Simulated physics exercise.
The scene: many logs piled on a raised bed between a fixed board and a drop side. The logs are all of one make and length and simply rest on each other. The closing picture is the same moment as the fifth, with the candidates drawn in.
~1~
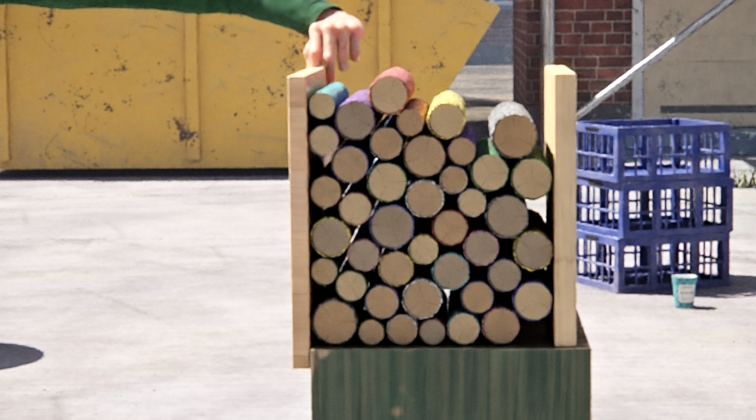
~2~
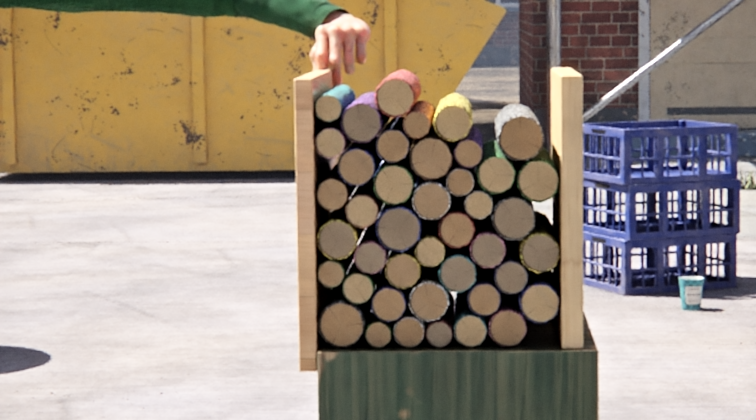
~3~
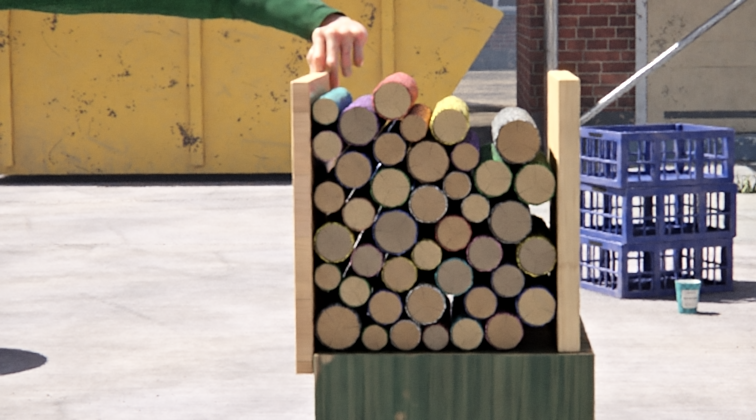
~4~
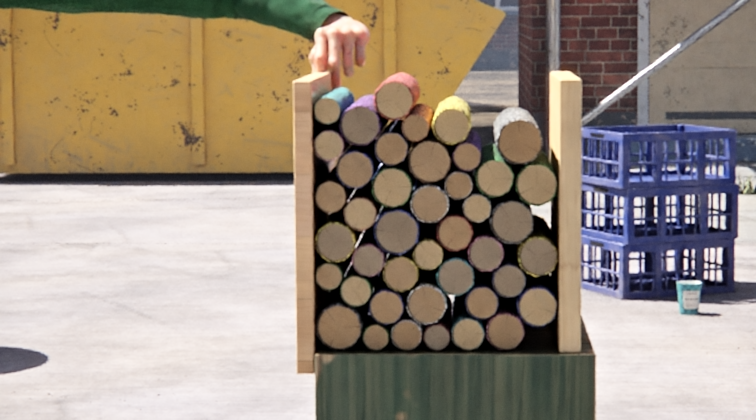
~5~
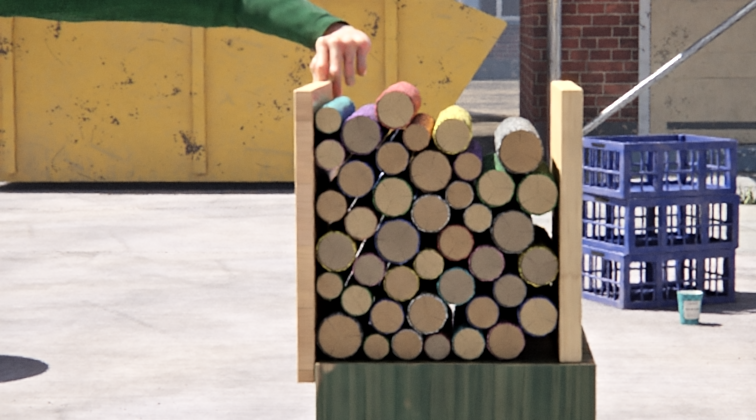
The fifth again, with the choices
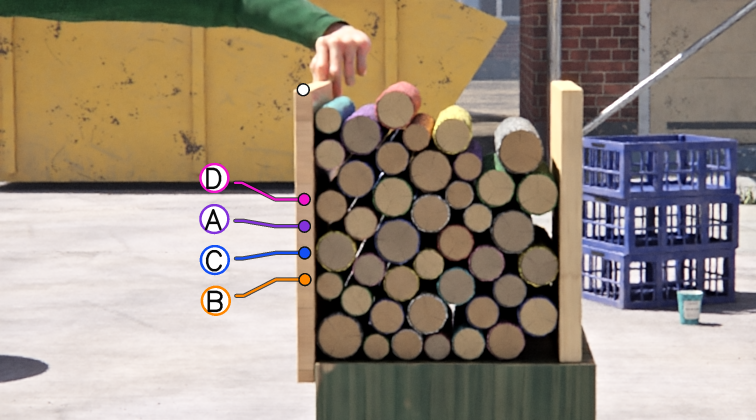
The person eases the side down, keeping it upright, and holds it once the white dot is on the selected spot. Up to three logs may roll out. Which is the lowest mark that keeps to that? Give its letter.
Mark D is as low as it can go.
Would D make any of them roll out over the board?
At D: Yes.
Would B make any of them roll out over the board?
At B: Yes.
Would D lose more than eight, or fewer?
At D, fewer than eight.
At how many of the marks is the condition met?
The number is one.
On the marked copy, A at (304, 226); B at (305, 280); C at (304, 253); D at (304, 199); the white dot at (303, 90).
Taking D. A third of the way, top of the board (313, 141).
Two thirds of the way, top of the board (314, 199).
When it is over, top of the board (314, 199), three out over the board.
As for the rest, A more than three out over the board; B more than three out over the board; C more than three out over the board.
